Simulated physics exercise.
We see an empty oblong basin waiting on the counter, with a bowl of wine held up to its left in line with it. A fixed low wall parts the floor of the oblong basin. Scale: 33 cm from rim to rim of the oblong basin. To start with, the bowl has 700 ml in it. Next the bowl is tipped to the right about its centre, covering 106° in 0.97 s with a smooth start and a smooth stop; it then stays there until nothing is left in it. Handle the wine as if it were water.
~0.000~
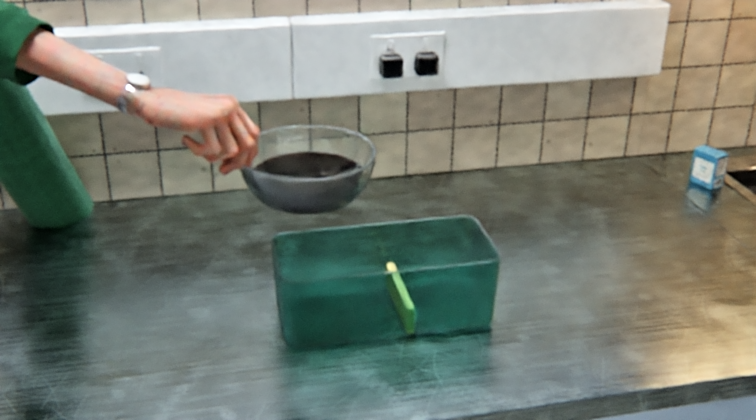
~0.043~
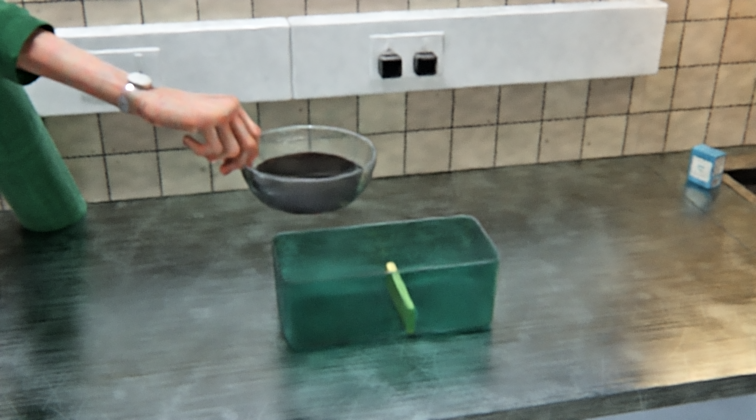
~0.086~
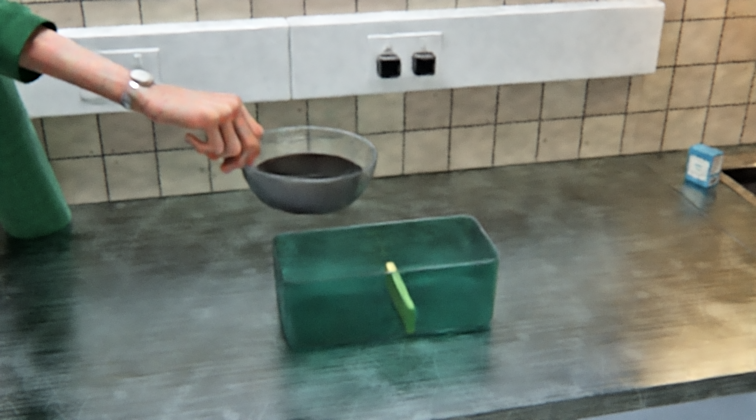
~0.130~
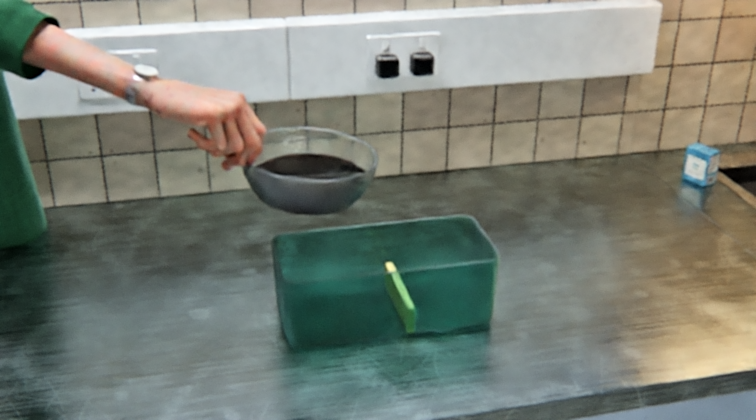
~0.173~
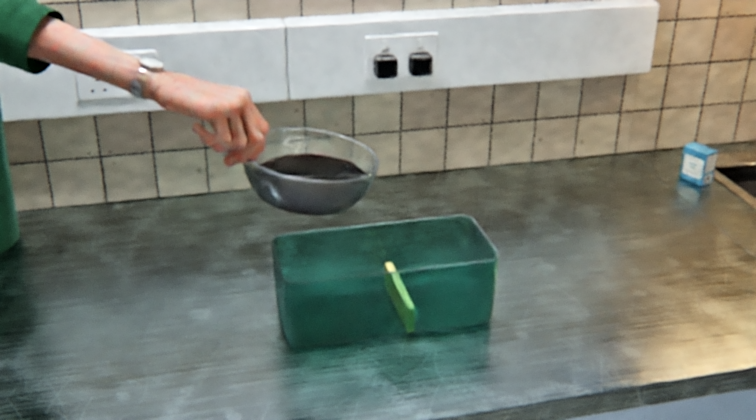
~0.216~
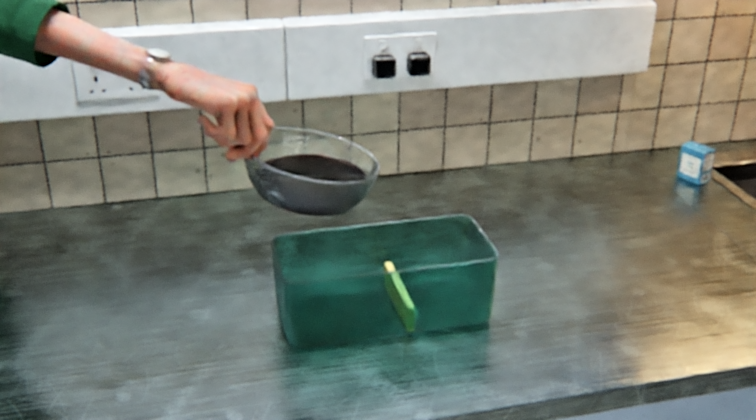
A hand held a glass bowl of dark wine above an empty green oblong basin on the counter, drifting very slightly right and gradually tilting the bowl a little toward the right.
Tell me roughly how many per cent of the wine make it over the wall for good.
Roughly 40 per cent make it over.
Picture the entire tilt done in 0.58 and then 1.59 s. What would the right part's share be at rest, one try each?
Some 30 and 55 per cent, in that order.
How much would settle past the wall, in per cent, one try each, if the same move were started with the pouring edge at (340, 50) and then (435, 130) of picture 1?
The first try gives 20 percent and the second 85 percent.
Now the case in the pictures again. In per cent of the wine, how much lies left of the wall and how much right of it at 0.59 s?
I'd say about 5 left and about 14 right.
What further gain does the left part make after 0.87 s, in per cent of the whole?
That works out to roughly 5 per cent of the whole.
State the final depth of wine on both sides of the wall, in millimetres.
Some 16 mm on the left and some 16 mm on the right.
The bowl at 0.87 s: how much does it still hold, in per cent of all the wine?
Near 2 percent, more or less.
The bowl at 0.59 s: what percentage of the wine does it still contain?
40 %.
By 0.59 s the tilt is 71° and 40 per cent is still to pour, 5 is left of the wall and 14 right of it.
By 0.87 s the tilt is 103° and 2 per cent is still to pour, 53 is left of the wall and 40 right of it.
By 1.16 s the tilt is 106° and 0 per cent is still to pour, 58 is left of the wall and 40 right of it.
By 1.47 s the tilt is 106° and 0 per cent is still to pour, 58 is left of the wall and 40 right of it.
At rest 58 per cent lies left of the wall, 40 right of it and 2 outside.
